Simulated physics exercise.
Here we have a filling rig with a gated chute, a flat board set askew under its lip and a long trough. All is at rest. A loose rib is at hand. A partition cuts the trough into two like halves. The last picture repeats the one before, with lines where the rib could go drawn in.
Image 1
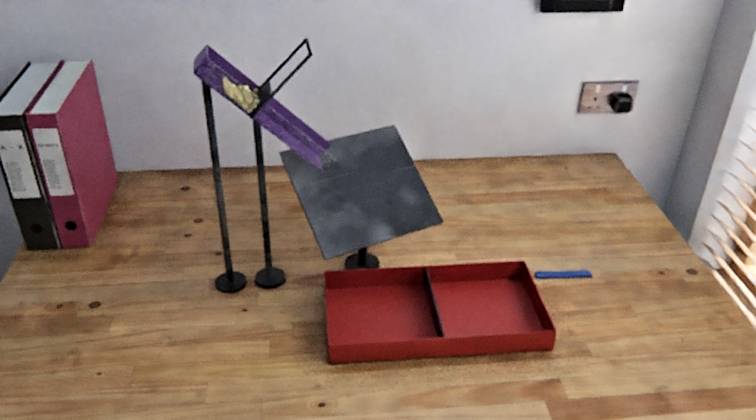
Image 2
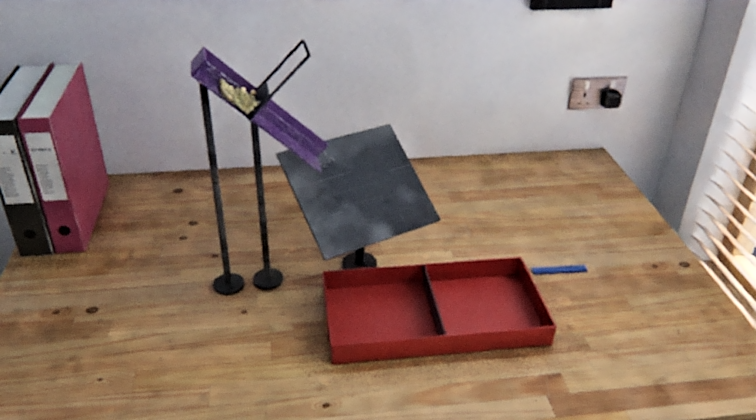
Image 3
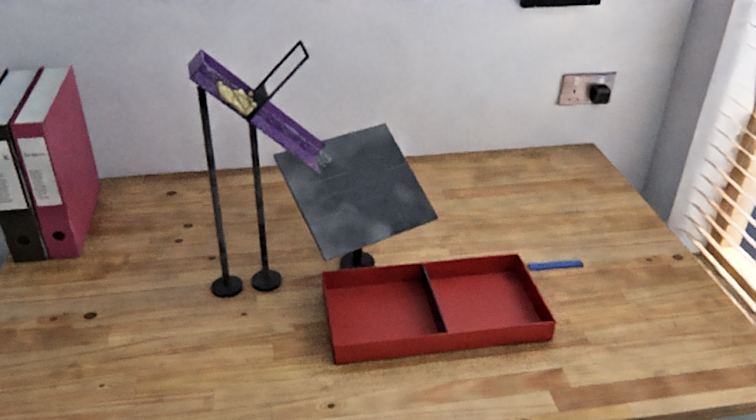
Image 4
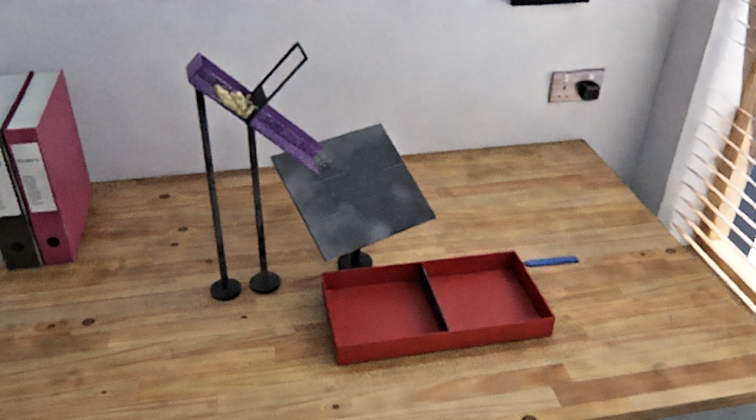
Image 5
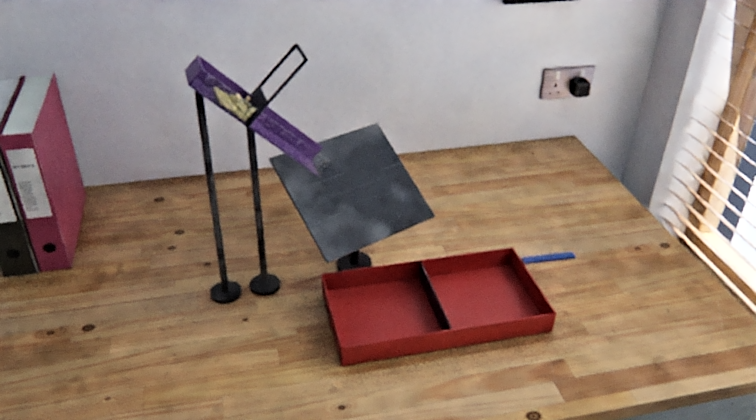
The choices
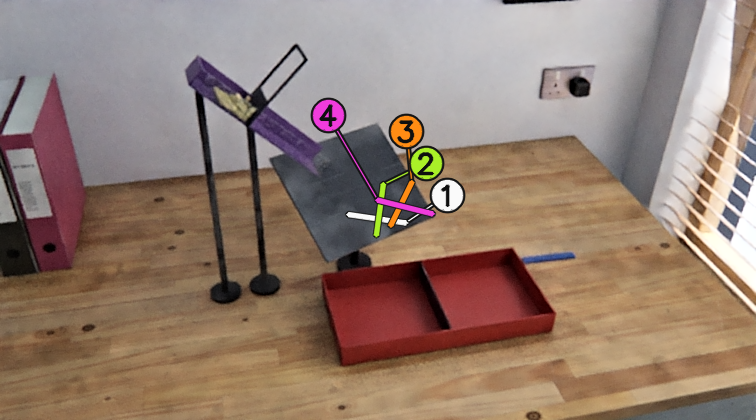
A desk holds a purple chute, tilted board and red trough, motionless as the view drifts.
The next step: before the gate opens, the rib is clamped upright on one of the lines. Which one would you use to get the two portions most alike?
Line 4.
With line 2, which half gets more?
Left.
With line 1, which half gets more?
More lands on the right.
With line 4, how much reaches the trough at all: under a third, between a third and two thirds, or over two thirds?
Line 4 gives over two thirds.
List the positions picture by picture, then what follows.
The first picture shows load behind the gate at (243, 93), soya beans; lip of the chute at (321, 164), sloping fairly steeply.
The second picture shows middle of the board at (360, 187), tilted fairly steeply; middle of its low edge at (386, 239); of its high edge at (335, 137).
The third picture shows front corners of the trough at (335, 346) and (556, 321); front end of its middle wall at (448, 333); gate still shut at (263, 93).
The fourth picture shows middle of the load at (237, 100); lip at (315, 167).
The fifth picture shows middle of the load at (237, 102); lip at (314, 168).
On the marked copy, line 1 from (348, 214) to (405, 222); line 2 from (383, 184) to (376, 234); line 3 from (411, 182) to (390, 225); line 4 from (377, 200) to (432, 213).
For line 1, of what is caught, a stray few in the left half, nearly all in the right.
For line 2, of what is caught, nearly all in the left half, a small part in the right.
For line 3, of what is caught, most in the left half, a small part in the right.
For line 4, of what is caught, about half in the left half, about half in the right.
